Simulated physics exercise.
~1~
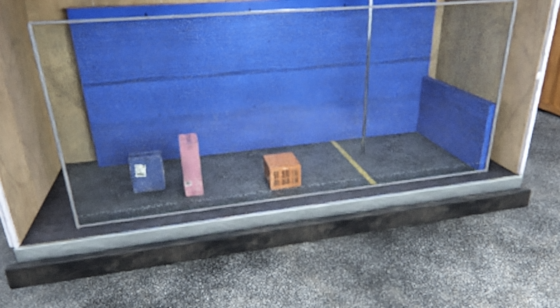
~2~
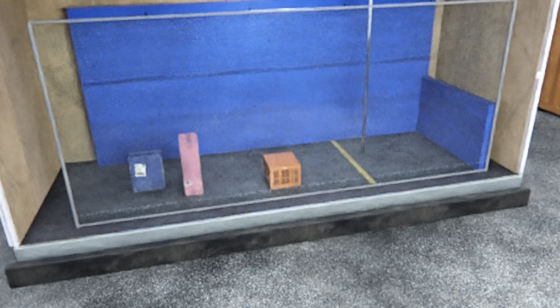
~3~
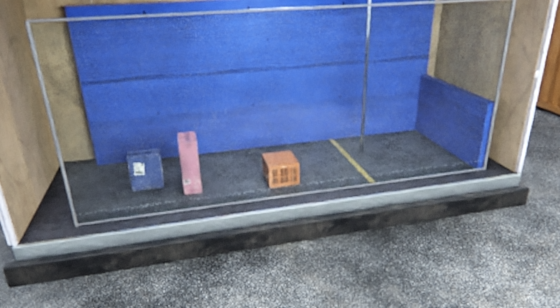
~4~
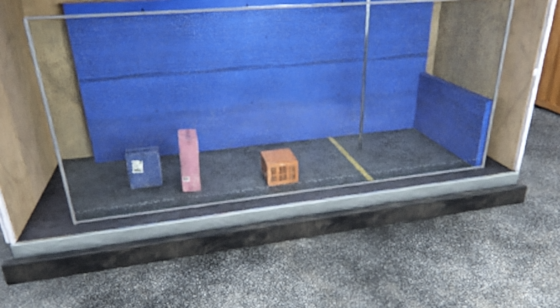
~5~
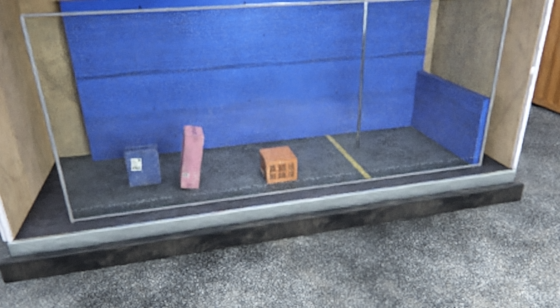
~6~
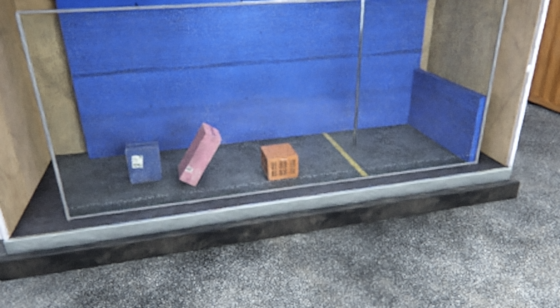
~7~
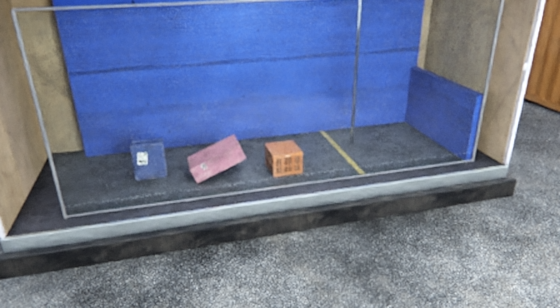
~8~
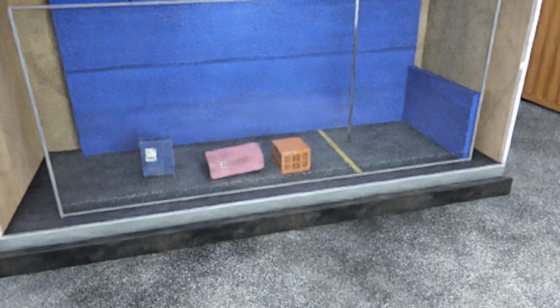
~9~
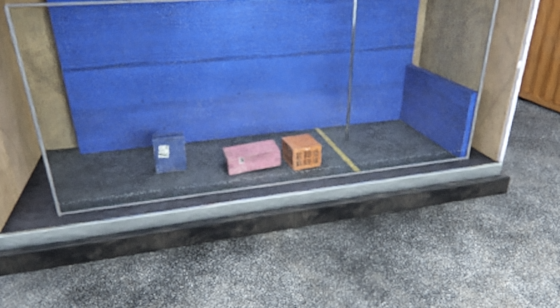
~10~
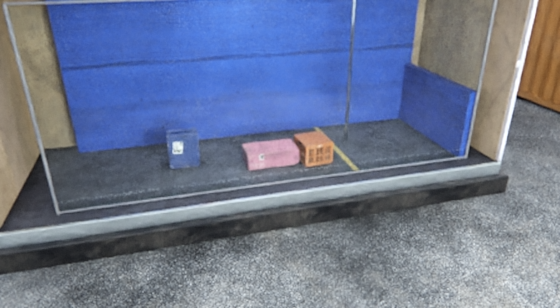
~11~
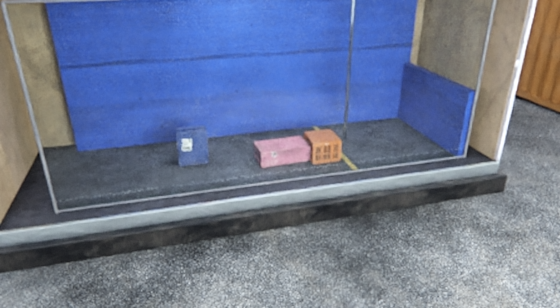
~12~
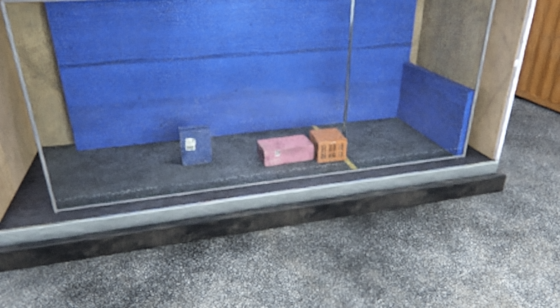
The video shows a blue pack, a pink tall box and an orange crate in a blue-walled bay; the pink box tips over to the right, then all three slide right, the pink box ending against the crate, which stops just short of the yellow line.
